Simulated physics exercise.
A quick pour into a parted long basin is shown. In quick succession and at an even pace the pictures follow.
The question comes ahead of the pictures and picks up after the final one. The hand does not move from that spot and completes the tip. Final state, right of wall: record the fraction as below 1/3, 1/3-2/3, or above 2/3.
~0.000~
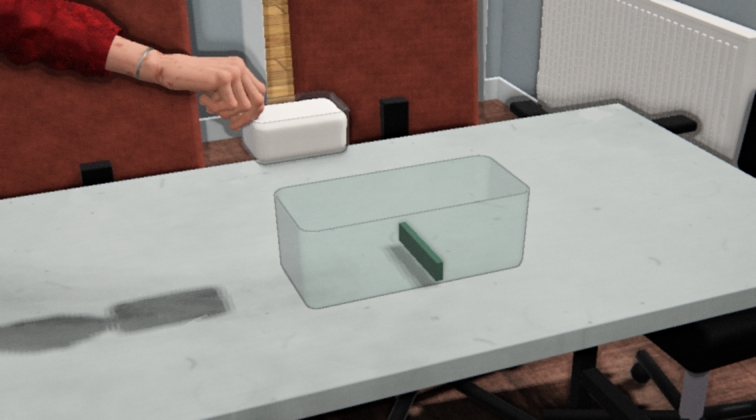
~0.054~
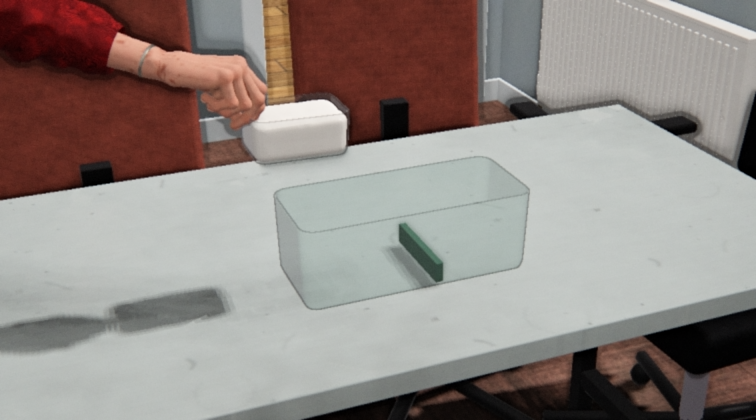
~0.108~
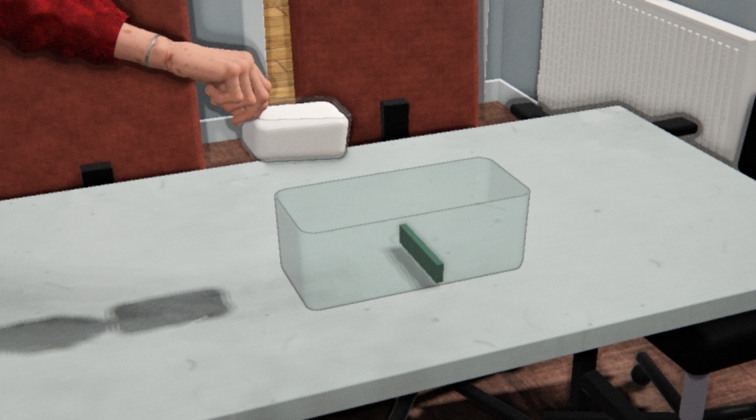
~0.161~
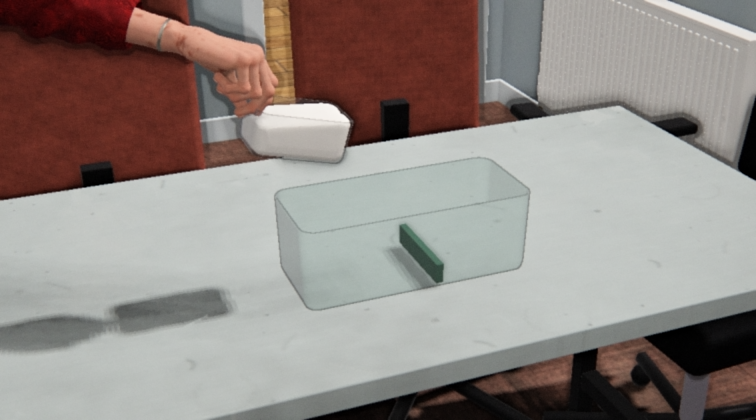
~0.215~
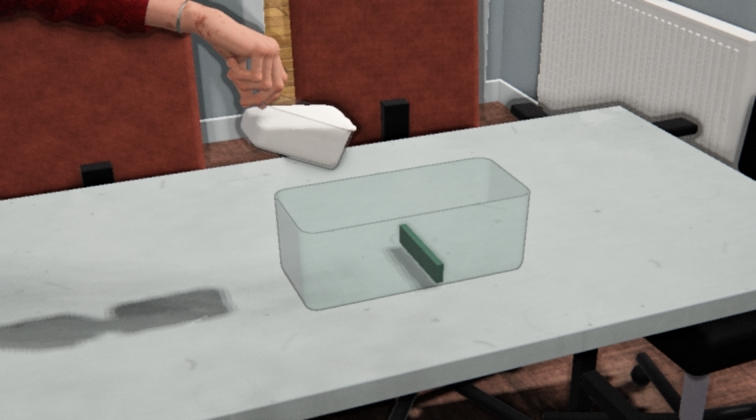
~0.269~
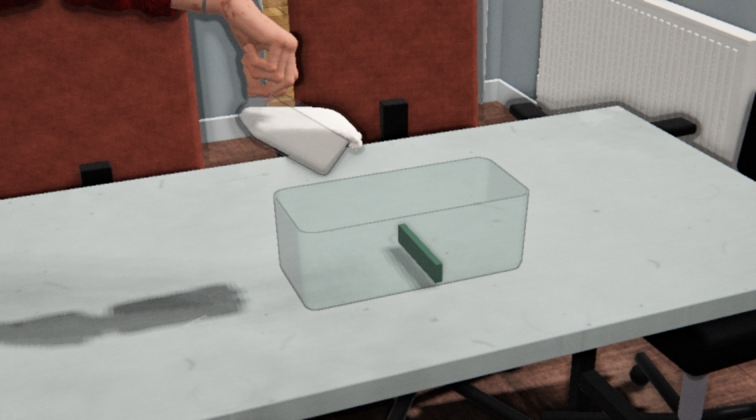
Recorded: Below 1/3.
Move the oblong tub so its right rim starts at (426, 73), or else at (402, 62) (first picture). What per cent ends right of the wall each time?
Close to 75 in a hundred, then close to 70 in a hundred.
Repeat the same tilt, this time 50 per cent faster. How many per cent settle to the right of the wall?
It works out near 20 %.
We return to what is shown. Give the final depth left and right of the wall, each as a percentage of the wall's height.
50 per cent left, 10 per cent right.
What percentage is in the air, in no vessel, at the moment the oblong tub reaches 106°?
It comes to around 20 per cent.
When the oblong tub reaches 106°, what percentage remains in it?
I'd put it at some 5 in a hundred.
A moment on, the oblong tub is tipped right over and 7 per cent is still to pour, 70 is left of the wall and 1 right of it.
Next, the oblong tub is tipped right over and 0 per cent is still to pour, 82 is left of the wall and 14 right of it.
Then the oblong tub is tipped right over and 0 per cent is still to pour, 82 is left of the wall and 16 right of it.
Later the oblong tub is tipped right over and 0 per cent is still to pour, 82 is left of the wall and 16 right of it.
In the end 82 per cent lies left of the wall, 16 right of it and 2 outside.
